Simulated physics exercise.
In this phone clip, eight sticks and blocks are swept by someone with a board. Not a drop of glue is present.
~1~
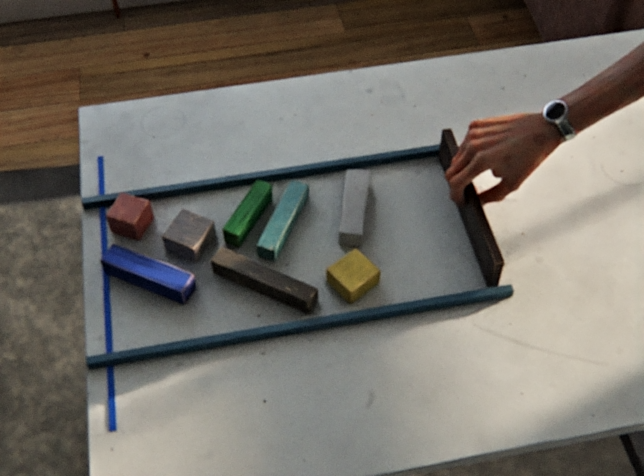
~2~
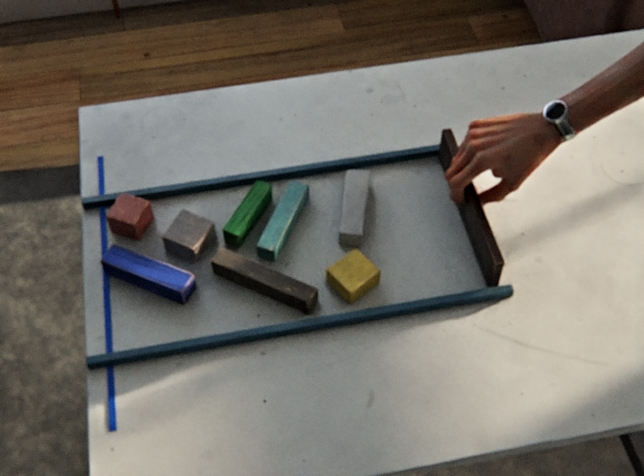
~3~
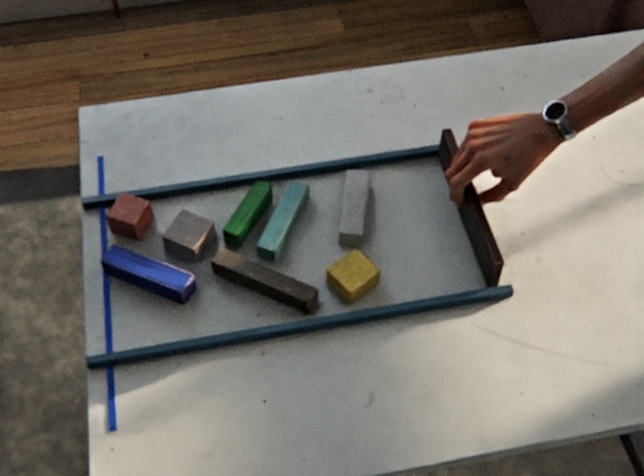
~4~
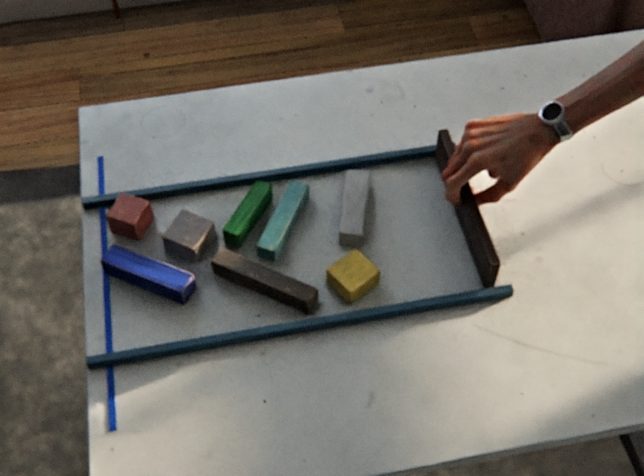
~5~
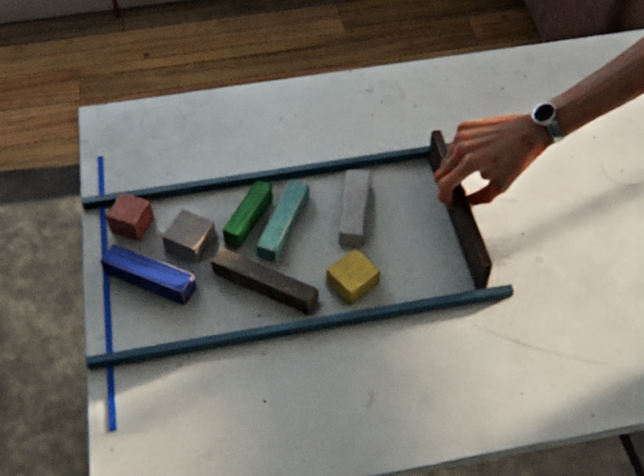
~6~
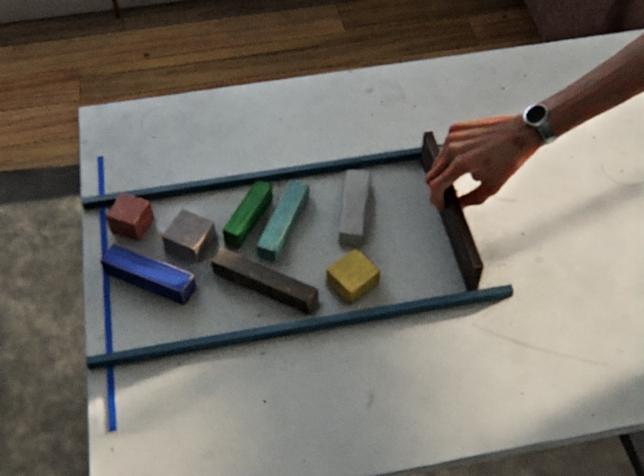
A dark board, held by a hand, slides slightly left between two rails toward unmoving blocks.
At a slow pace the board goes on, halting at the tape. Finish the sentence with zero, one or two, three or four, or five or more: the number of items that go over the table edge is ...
The number of items that go over the table edge is five or more.
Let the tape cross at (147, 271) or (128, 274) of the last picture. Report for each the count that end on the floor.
Per try: 3; 5.
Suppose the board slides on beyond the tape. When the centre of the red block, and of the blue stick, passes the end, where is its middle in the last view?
Middle: Roughly (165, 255); roughly (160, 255).
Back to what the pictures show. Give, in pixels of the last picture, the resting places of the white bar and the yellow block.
The white bar comes to rest at (91, 244), and the yellow block comes to rest at (85, 296).
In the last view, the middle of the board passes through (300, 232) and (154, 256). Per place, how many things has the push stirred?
Moved so far: 5, then 8.
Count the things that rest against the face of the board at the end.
Well, it touches 2.
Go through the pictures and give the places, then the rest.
Red block (130, 217); blue stick (149, 273); grey block (190, 235); board (469, 205); tape (106, 277), in the first picture.
Blue stick (149, 274); green stick (248, 213), in the second picture.
Grey block (190, 235); black bar (264, 281), in the third picture.
Red block (130, 217); board (465, 206), in the fourth picture.
Blue stick (149, 274); turquoise bar (284, 220), in the fifth picture.
Red block (130, 217); blue stick (149, 274); grey block (190, 235); board (449, 208); tape (106, 277), in the sixth picture.
Soon after, none off yet; red block at rest near (130, 217); blue stick at rest near (149, 274); grey block at rest near (190, 235).
In the end, the number that fall off is five or more; gone, turquoise bar, black bar, green stick, grey block, blue stick and red block.
